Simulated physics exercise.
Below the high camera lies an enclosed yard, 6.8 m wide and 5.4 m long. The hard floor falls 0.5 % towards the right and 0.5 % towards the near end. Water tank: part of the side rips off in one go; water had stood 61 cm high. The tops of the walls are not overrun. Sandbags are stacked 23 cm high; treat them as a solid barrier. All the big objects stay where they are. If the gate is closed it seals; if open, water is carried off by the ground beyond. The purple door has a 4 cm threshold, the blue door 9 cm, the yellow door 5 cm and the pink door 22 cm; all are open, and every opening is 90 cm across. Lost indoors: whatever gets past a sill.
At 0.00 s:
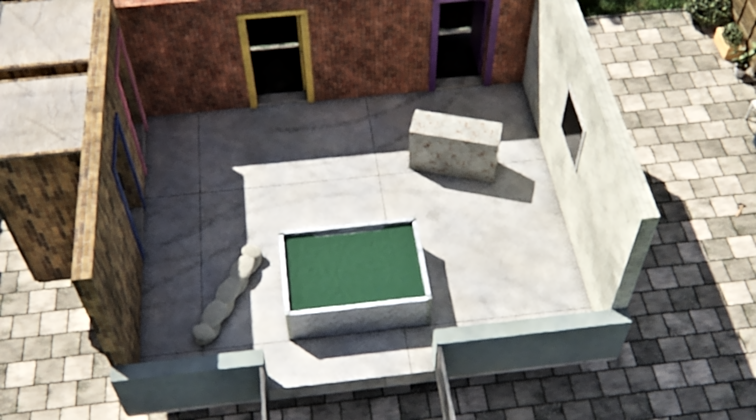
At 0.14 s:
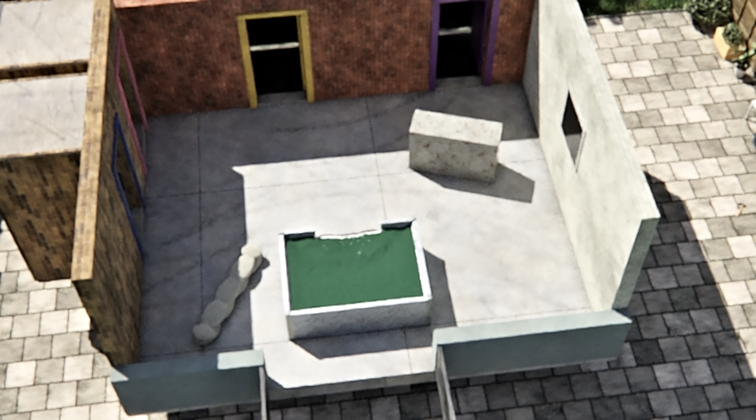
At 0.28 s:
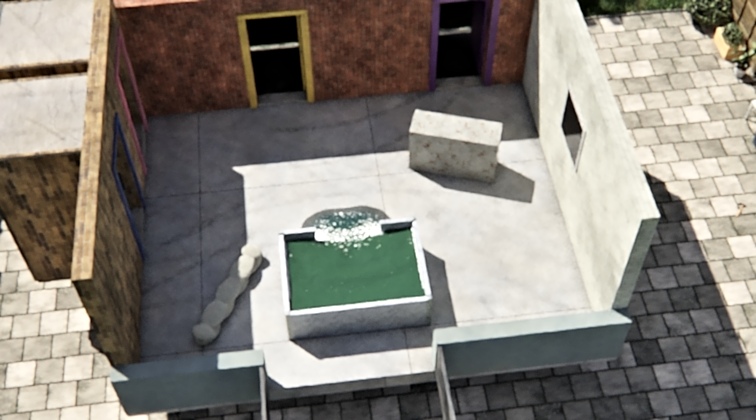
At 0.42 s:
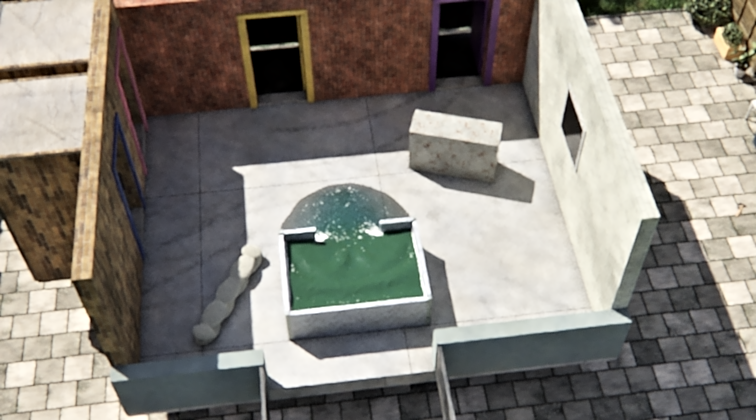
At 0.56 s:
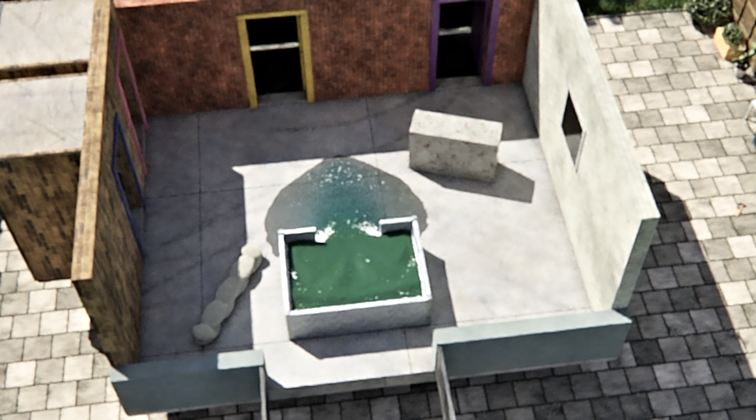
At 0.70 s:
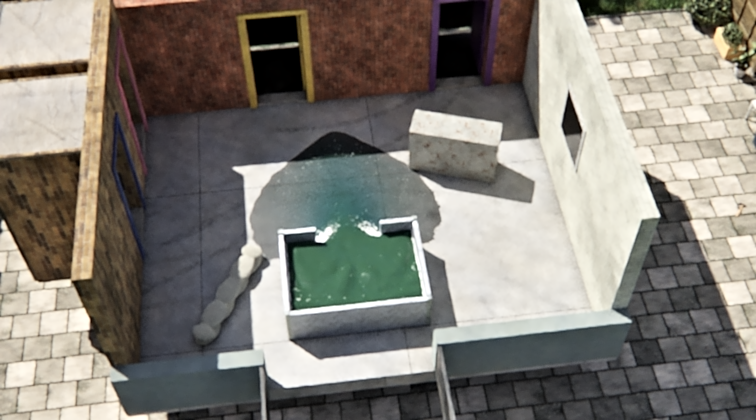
A white-walled tank of green water stands in a sunlit, roofless enclosure of pale stone floor, seen from high above by a camera that stays still. Yellow and purple doorways open in the brick wall behind, with a pale block near the right and a row of grey sandbags at left. Part of the tank's far side breaks away, and water pours out foaming, spreading in a widening dark fan toward the back wall.
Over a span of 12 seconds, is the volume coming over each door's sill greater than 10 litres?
Within 12 seconds: At the purple door, greater; at the blue door, not greater; at the yellow door, greater; at the pink door, not greater.
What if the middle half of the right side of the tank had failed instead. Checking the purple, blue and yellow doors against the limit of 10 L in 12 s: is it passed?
Then: Purple beyond it, blue short of it, yellow short of it.
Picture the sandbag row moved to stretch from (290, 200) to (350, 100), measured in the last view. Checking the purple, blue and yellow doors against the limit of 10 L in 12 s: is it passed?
Then the purple door is too much, the blue door is fine, and the yellow door is fine.
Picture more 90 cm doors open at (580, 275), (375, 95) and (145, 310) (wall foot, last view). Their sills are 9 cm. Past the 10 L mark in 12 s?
Less, more, less.
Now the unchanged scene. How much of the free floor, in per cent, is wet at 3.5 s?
Close to 50 in a hundred parts are wet.
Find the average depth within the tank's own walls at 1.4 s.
The mean depth is around 37 cm.
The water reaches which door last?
I'd say the blue one.
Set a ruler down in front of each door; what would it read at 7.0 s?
Readings (cm): Purple = 5; blue = 4; yellow = 7; pink = 7.
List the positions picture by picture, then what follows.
Still water, 61 cm deep, in the water tank at (353, 267), in the first picture.
The front is at a hidden place, 0.6 m from the gap on the water tank's far side; 0.3 m2 of floor is under water; 61 cm left at the back of the water tank, in the second picture.
Water pours out on the water tank's far side and has run 0.9 m, to (374, 212); typically 10 cm deep outside, 61 cm at the water tank's back, in the third picture.
Water pours out on the water tank's far side and has run 1.3 m, to (356, 188); typically 7 cm deep outside, 56 cm at the water tank's back, in the fourth picture.
The front is at (348, 161), 1.9 m from the gap on the water tank's far side; 3.3 m2 of floor is under water; 51 cm left at the back of the water tank, in the fifth picture.
Water pours out on the water tank's far side and has run 2.5 m, to (338, 136); typically 4 cm deep outside, 52 cm at the water tank's back, in the sixth picture.
After 1.4 s water covers 30 % of the floor and is deepest (30 cm) near (349, 244); purple door not reached, blue door not reached, yellow door 11 cm at the sill, 6 L in, pink door not reached.
After 2.2 s water covers 40 % of the floor and is deepest (25 cm) near (390, 101); purple door 8 cm at the sill, 1 L in, blue door not reached, yellow door 16 cm at the sill, 62 L in, pink door not reached.
After 3.5 s water covers 50 % of the floor and is deepest (16 cm) near (520, 96); purple door 6 cm at the sill, 9 L in, blue door not reached, yellow door 12 cm at the sill, 123 L in, pink door 10 cm at the sill, 0 L in.
After 7.0 s water covers 80 % of the floor and is deepest (10 cm) near (581, 339); purple door 5 cm at the sill, 17 L in, blue door 4 cm at the sill, 0 L in, yellow door 7 cm at the sill, 168 L in, pink door 7 cm at the sill, 0 L in.
After 12.0 s water covers 95 % of the floor and is deepest (8 cm) near (140, 389); purple door 5 cm at the sill, 24 L in, blue door 2 cm at the sill, 0 L in, yellow door 3 cm at the sill, 171 L in, pink door 3 cm at the sill, 0 L in.
